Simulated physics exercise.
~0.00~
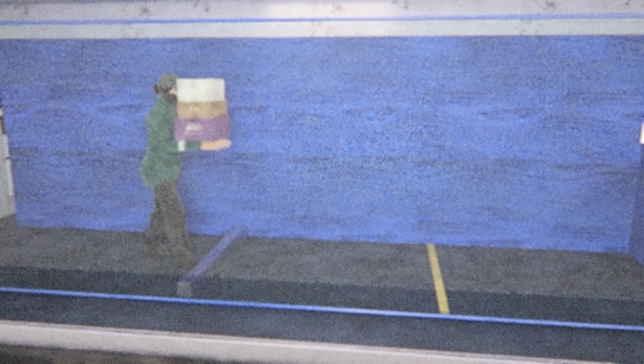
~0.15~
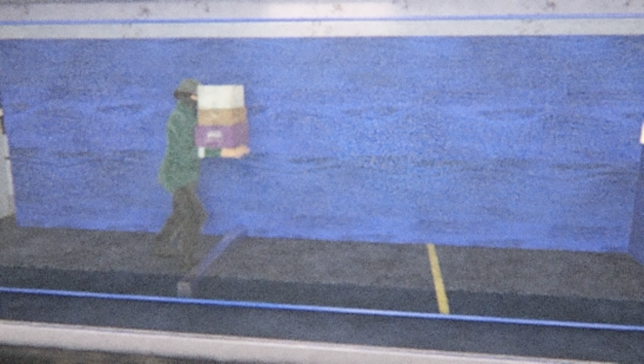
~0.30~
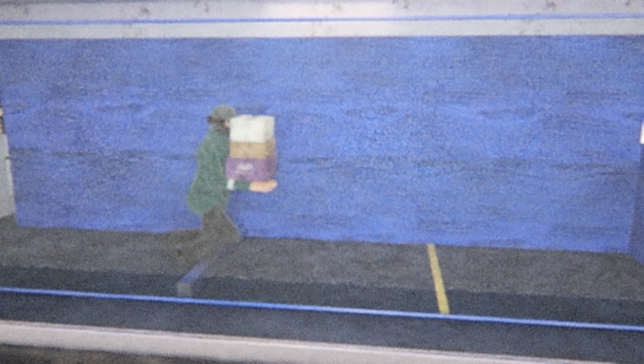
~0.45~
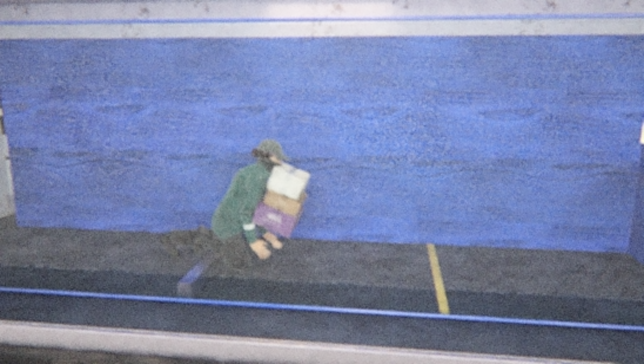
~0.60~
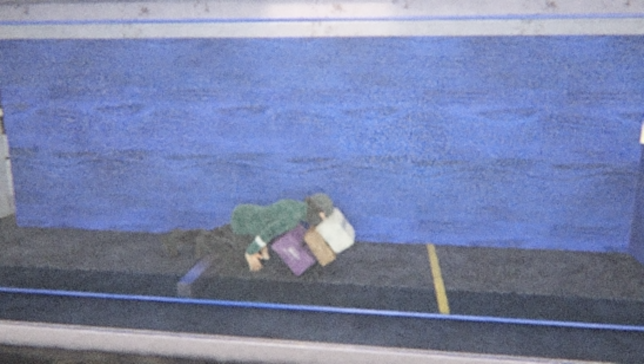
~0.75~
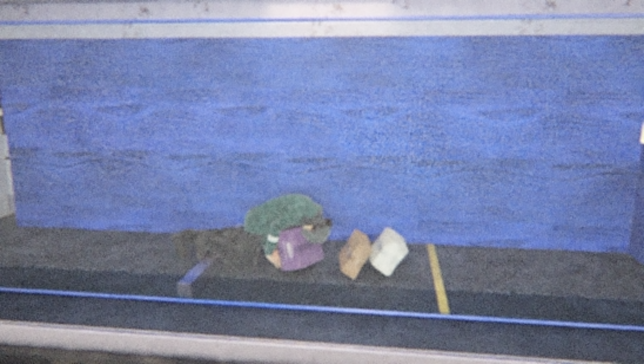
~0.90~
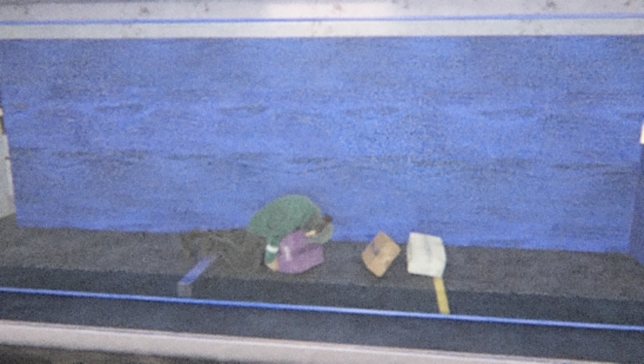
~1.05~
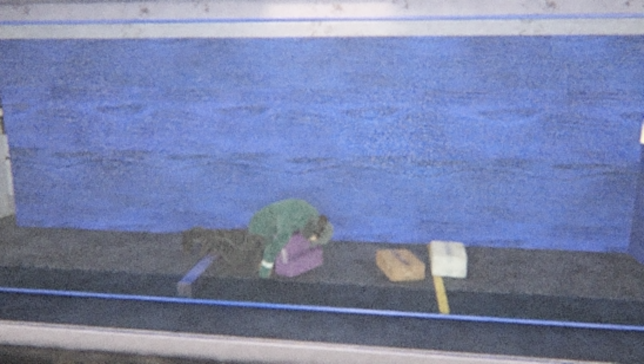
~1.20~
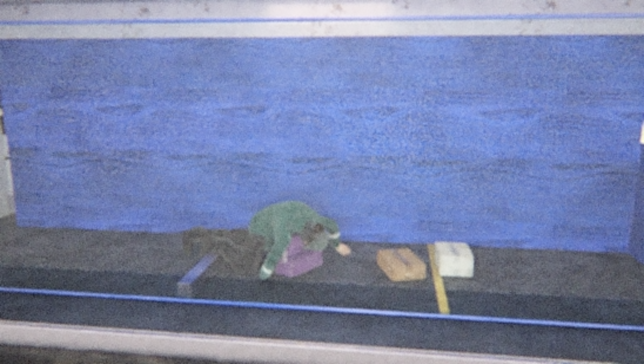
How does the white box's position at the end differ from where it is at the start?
At the start the white box is on top of the stack in the person's arms at the left, and at the end it lies on the floor farther right, just past the yellow line.
